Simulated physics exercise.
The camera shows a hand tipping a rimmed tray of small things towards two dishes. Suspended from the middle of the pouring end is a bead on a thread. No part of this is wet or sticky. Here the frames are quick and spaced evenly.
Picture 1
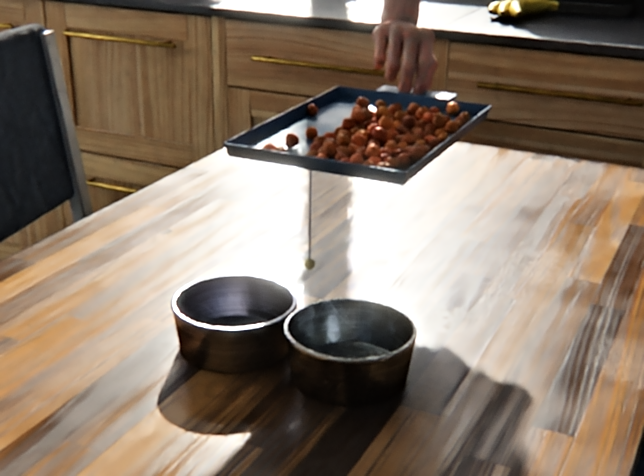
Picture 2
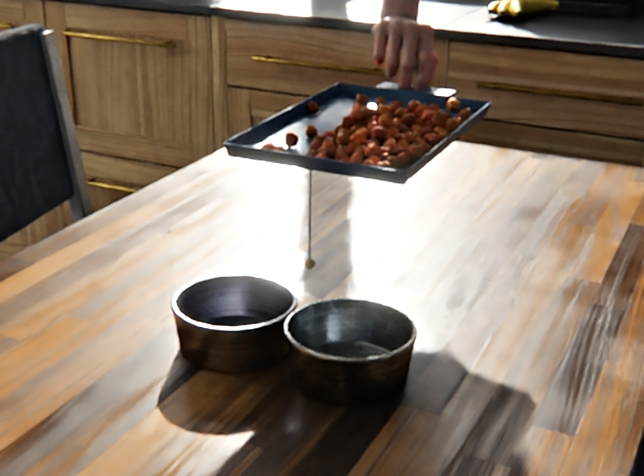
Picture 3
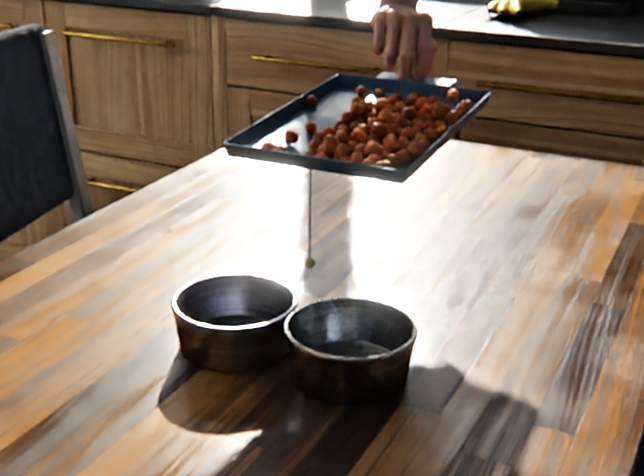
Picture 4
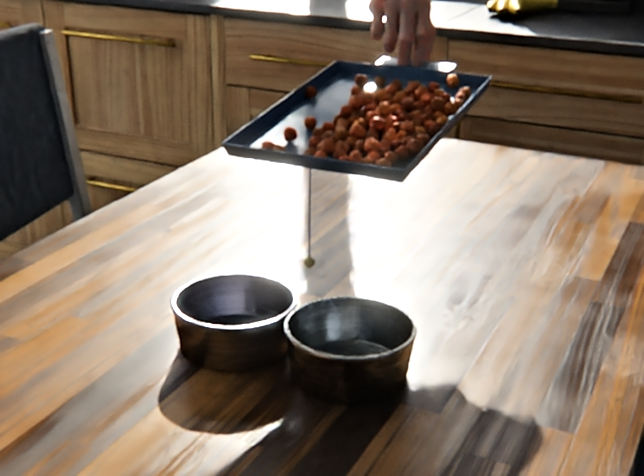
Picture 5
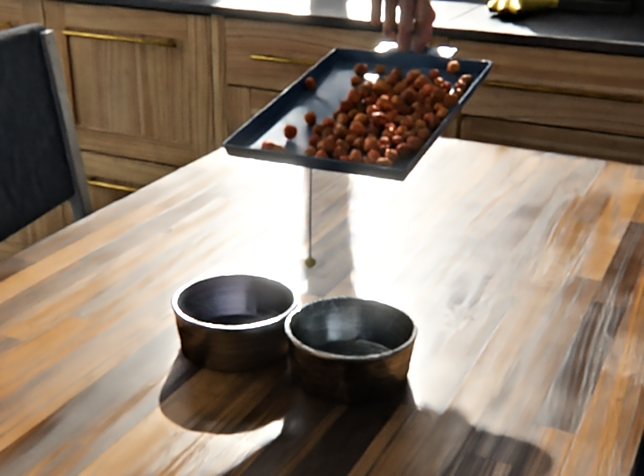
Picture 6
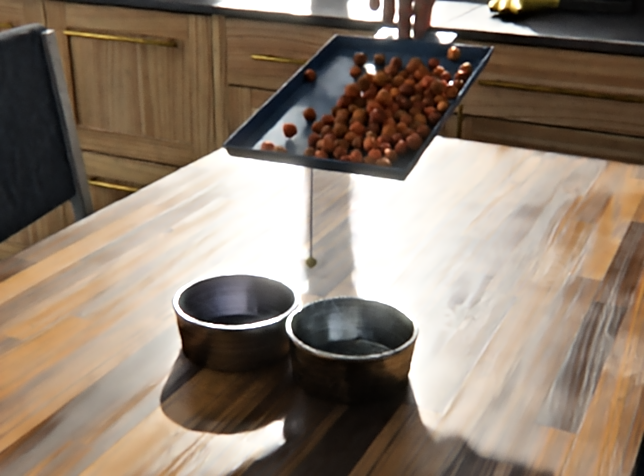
In a sunlit kitchen, a hand at the far edge of a dark tray of small reddish-brown nuts slowly raised that side, tilting the tray a little above two dark bowls on a wooden table.
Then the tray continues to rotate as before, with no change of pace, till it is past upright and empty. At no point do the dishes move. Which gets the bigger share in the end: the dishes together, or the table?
The greater share ends up in the dishes.
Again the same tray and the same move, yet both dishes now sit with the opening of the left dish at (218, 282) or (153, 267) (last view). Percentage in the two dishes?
It comes to roughly 80 per cent in one try and roughly 60 per cent in the next.
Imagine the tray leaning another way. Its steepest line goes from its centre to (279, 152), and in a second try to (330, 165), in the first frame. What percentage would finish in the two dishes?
Lab note: Try one about 40 %, try two about 90 %.
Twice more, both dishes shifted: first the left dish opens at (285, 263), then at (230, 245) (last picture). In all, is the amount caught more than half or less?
Shy of half, then shy of half.
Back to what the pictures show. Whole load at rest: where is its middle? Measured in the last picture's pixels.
Resting centre, last picture - approx. (255, 340).
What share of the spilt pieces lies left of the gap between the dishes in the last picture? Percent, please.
Looks like close to 80 per cent of it.
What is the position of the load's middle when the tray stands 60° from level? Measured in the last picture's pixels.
I'd mark it close to (334, 102).
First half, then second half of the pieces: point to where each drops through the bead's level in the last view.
(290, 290) for the early half, (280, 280) for the late half.
Just after the last frame, tray tipped steeply; almost all on the tray; just a few in the right dish; just a few in the left dish; just a few outside both.
A moment on, tray tipped past a quarter turn; about a tenth on the tray; roughly a third in the right dish; roughly a third in the left dish; about a tenth outside both; about a tenth in the air.
Further on, tray tipped past a quarter turn; roughly a third in the right dish; roughly half in the left dish; roughly a quarter outside both.
When it is over, tray tipped past a quarter turn; roughly a third in the right dish; roughly half in the left dish; roughly a quarter outside both.
